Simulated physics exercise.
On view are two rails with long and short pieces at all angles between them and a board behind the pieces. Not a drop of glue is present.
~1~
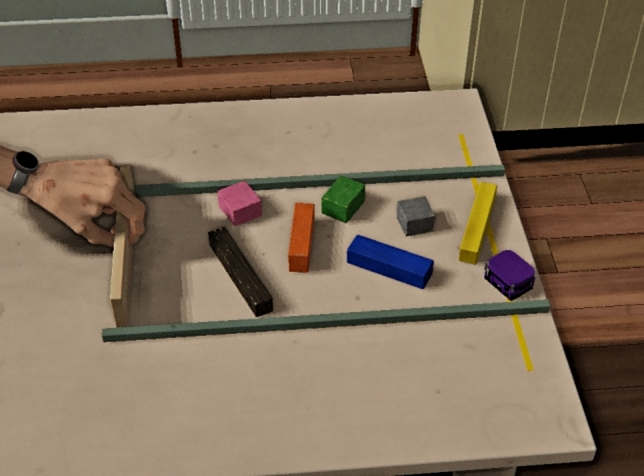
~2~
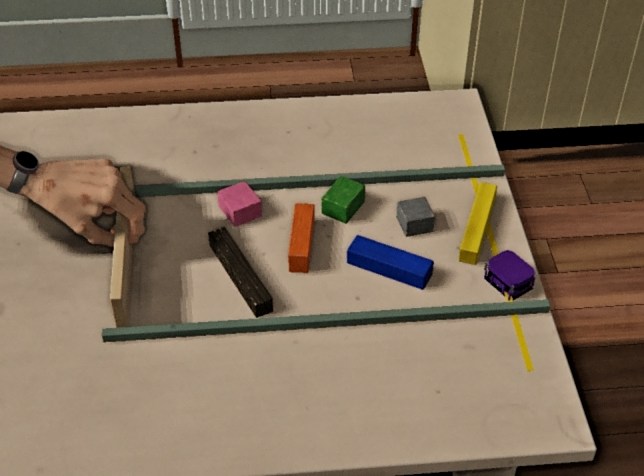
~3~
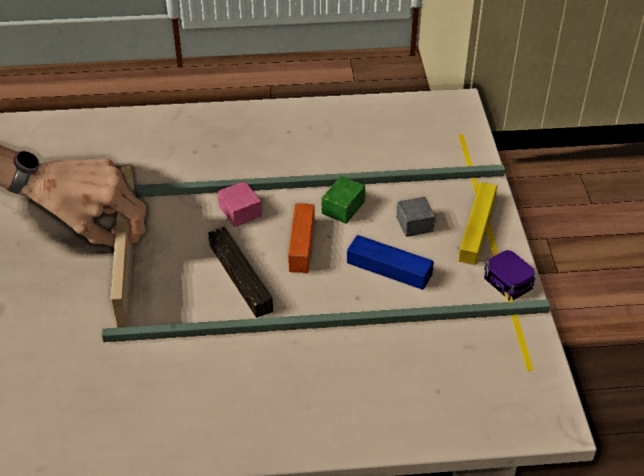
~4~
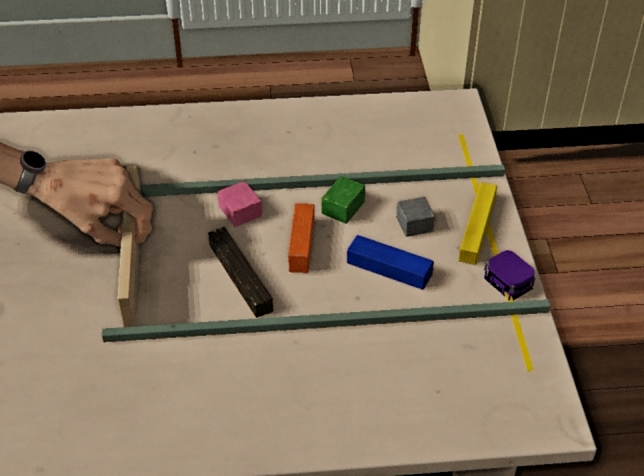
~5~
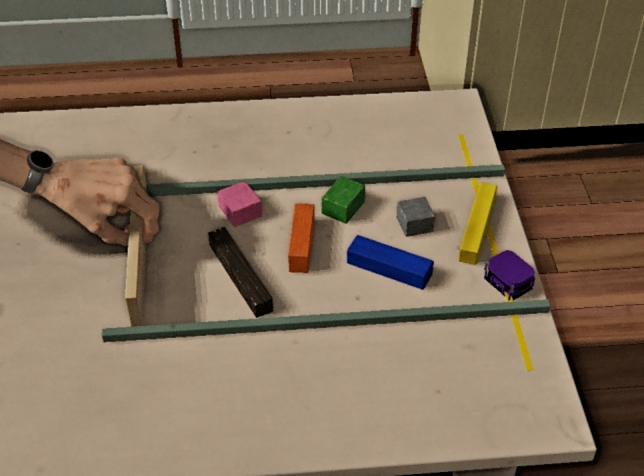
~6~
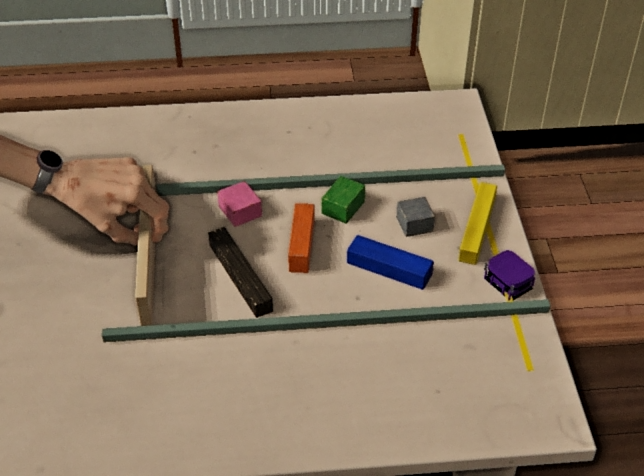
On a pale tabletop, a hand held a wooden board upright behind scattered coloured blocks between two green rails, then slid it slightly to the right while the blocks stayed still.
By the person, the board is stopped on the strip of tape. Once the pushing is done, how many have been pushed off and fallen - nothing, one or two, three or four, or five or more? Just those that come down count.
The count that comes down will most likely be five and up.
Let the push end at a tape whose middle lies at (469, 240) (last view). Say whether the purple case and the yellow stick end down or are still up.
Outcome - purple case topples off, yellow stick topples off.
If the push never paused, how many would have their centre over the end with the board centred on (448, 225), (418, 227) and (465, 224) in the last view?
That makes 1, 0, 3.
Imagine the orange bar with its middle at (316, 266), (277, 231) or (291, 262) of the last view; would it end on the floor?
The orange bar holds on; survives; holds on.
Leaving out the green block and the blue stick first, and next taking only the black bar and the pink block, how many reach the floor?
First 2, then 2.
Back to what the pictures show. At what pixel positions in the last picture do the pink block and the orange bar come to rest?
The pink block finishes at (496, 193); the orange bar finishes at (526, 225).
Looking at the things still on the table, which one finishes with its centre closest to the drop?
The orange bar is foremost.
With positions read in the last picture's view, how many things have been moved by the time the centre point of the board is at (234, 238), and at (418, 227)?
2 at one spot and 8 at the other.
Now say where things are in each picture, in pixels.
In the first frame, purple case (510, 275); yellow stick (478, 222); grey block (415, 216); board (124, 245); tape (492, 239).
In the second frame, yellow stick (478, 222); black bar (240, 271).
In the third frame, grey block (415, 217); blue stick (390, 262).
In the fourth frame, purple case (510, 275); green block (343, 200).
In the fifth frame, yellow stick (478, 222); pink block (240, 204).
In the sixth frame, purple case (510, 275); yellow stick (478, 222); grey block (415, 217); board (147, 243); tape (492, 239).
Early on, none off yet; purple case at rest near (510, 275); yellow stick at rest near (478, 222); grey block at rest near (415, 217).
Finally, the number that fall off is five or more; lost, green block, blue stick, grey block, yellow stick and purple case.
